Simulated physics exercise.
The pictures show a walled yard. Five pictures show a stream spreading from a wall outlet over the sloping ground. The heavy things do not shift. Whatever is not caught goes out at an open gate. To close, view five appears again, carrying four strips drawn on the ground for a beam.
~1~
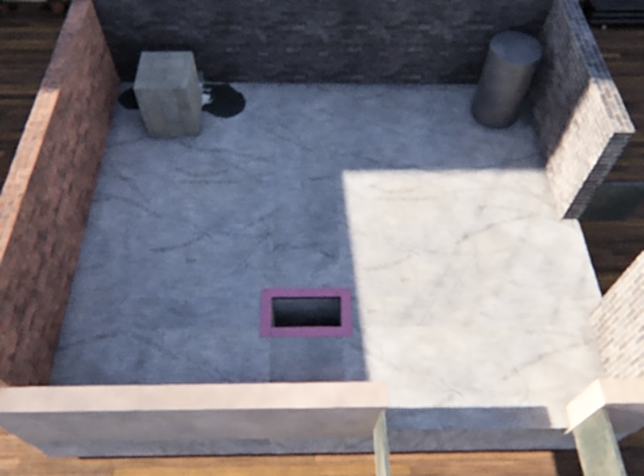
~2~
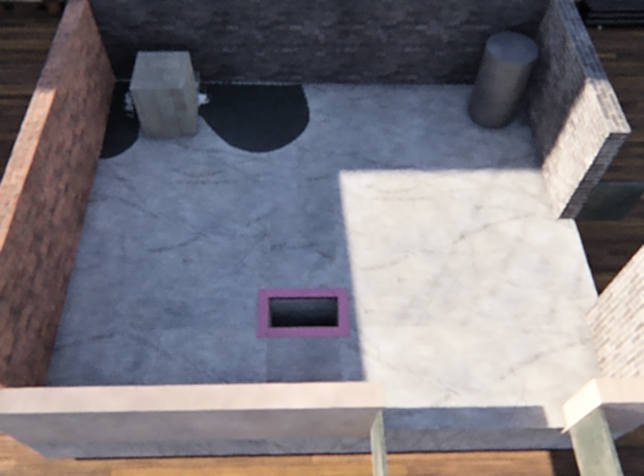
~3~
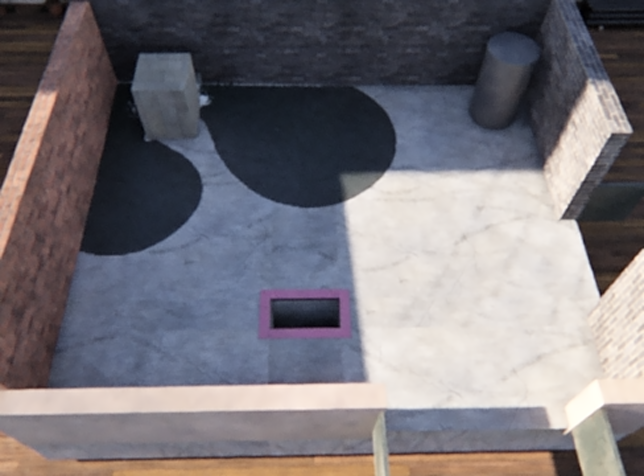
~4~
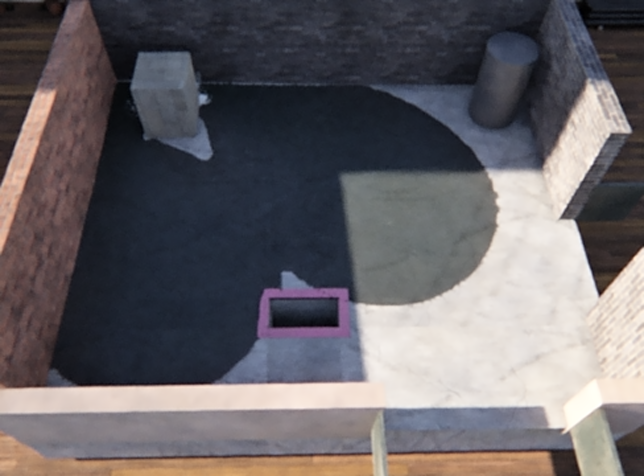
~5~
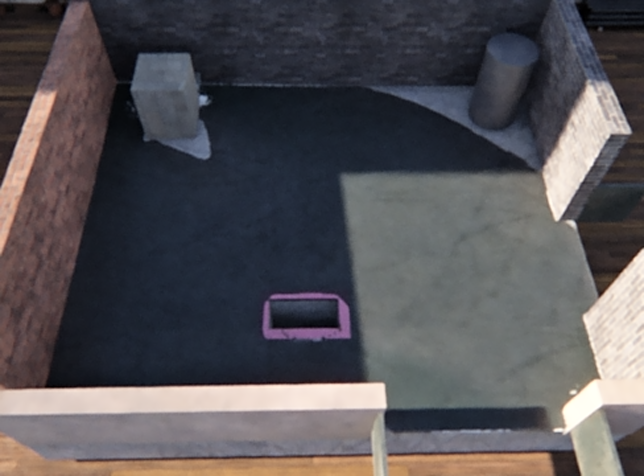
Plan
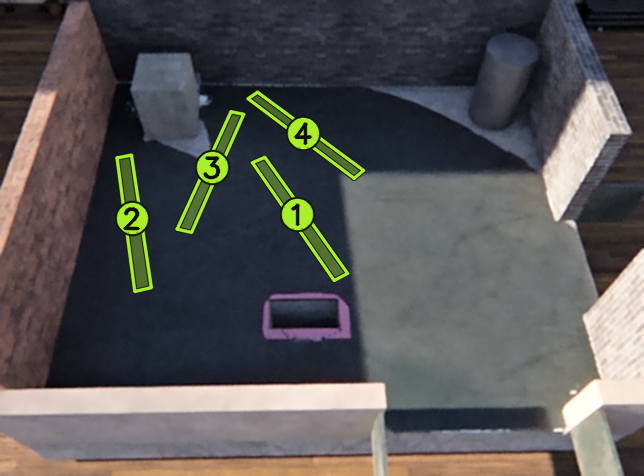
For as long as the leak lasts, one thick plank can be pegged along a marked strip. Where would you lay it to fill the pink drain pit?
Best: 4.
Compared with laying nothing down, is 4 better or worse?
Position 4 is better.
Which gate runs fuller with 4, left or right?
The left gate.
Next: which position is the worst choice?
That would be 3.
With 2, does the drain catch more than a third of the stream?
No, it does not.
On the marked copy, 1 from (258, 159) to (340, 276); 2 from (124, 156) to (143, 289); 3 from (184, 230) to (237, 113); 4 from (252, 95) to (358, 174).
If 1 is chosen, about 16 % of the stream goes into the pink drain pit, about 84 % out by the gates.
If 2 is chosen, about 18 % of the stream goes into the pink drain pit, about 82 % out by the gates.
If 3 is chosen, about 9 % of the stream goes into the pink drain pit, about 91 % out by the gates.
If 4 is chosen, about 26 % of the stream goes into the pink drain pit, about 74 % out by the gates.
